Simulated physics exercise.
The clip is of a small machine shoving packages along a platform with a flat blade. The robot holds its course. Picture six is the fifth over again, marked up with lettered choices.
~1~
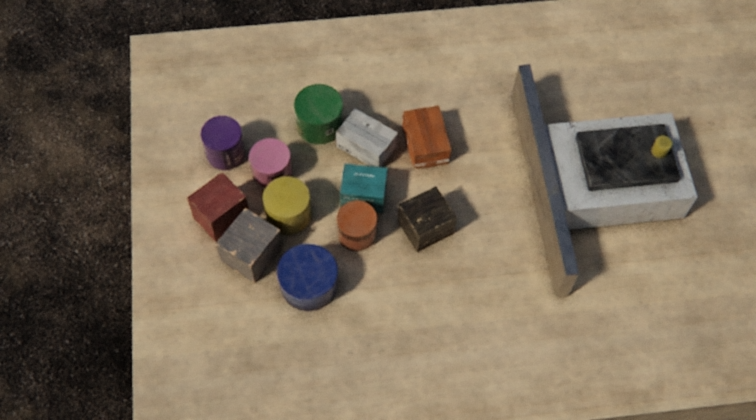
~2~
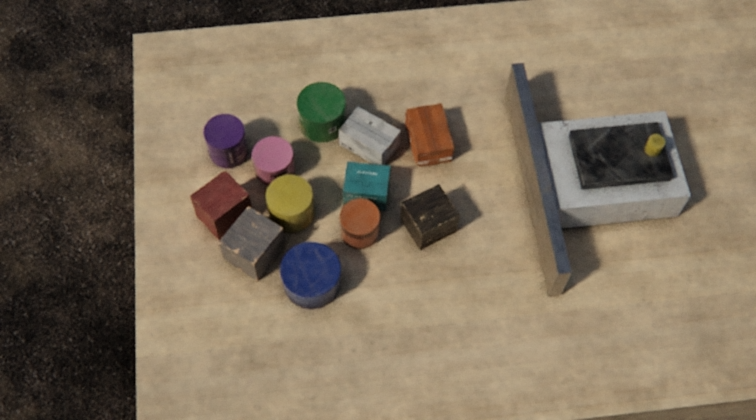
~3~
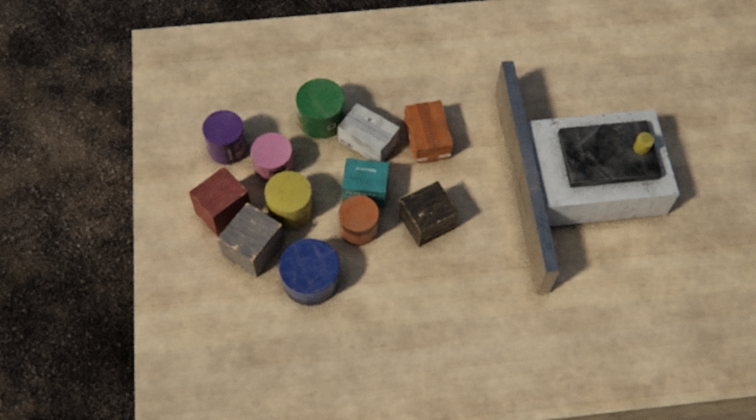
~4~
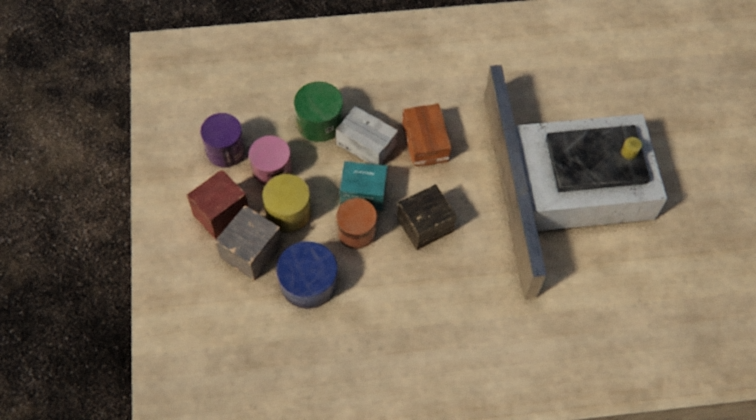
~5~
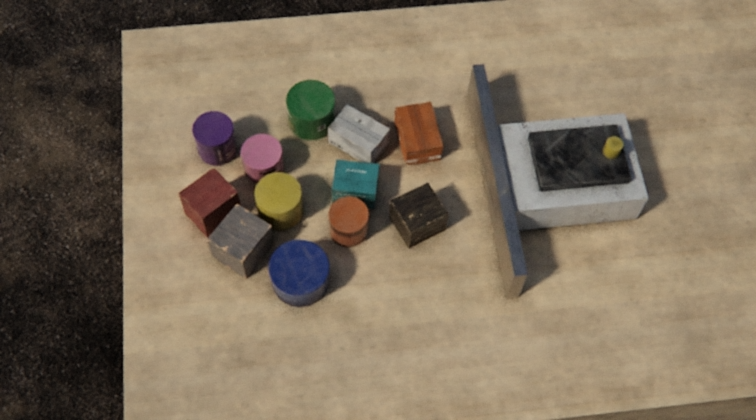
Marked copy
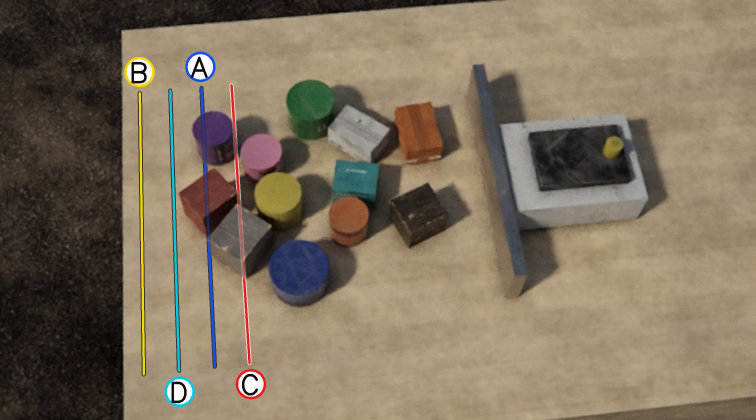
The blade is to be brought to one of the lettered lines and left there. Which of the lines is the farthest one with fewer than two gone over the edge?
It can go as far as C.
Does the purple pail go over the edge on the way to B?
Yes.
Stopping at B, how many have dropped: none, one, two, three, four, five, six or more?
Six or more.
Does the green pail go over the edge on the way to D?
By then, no.
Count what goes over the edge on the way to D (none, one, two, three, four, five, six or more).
By then, six or more.
On the marked copy, A at (208, 217); B at (142, 224); C at (240, 214); D at (174, 221).
Taking C. A third of the way, robot (480, 166); green pail (289, 103); white parcel (321, 140).
Two thirds of the way, robot (387, 174); red crate (189, 210); grey crate (202, 254).
When it is over, robot (318, 181); red crate (126, 225); grey crate (139, 273); none fallen.
As for the rest, A drops three; B drops eleven; D drops seven.
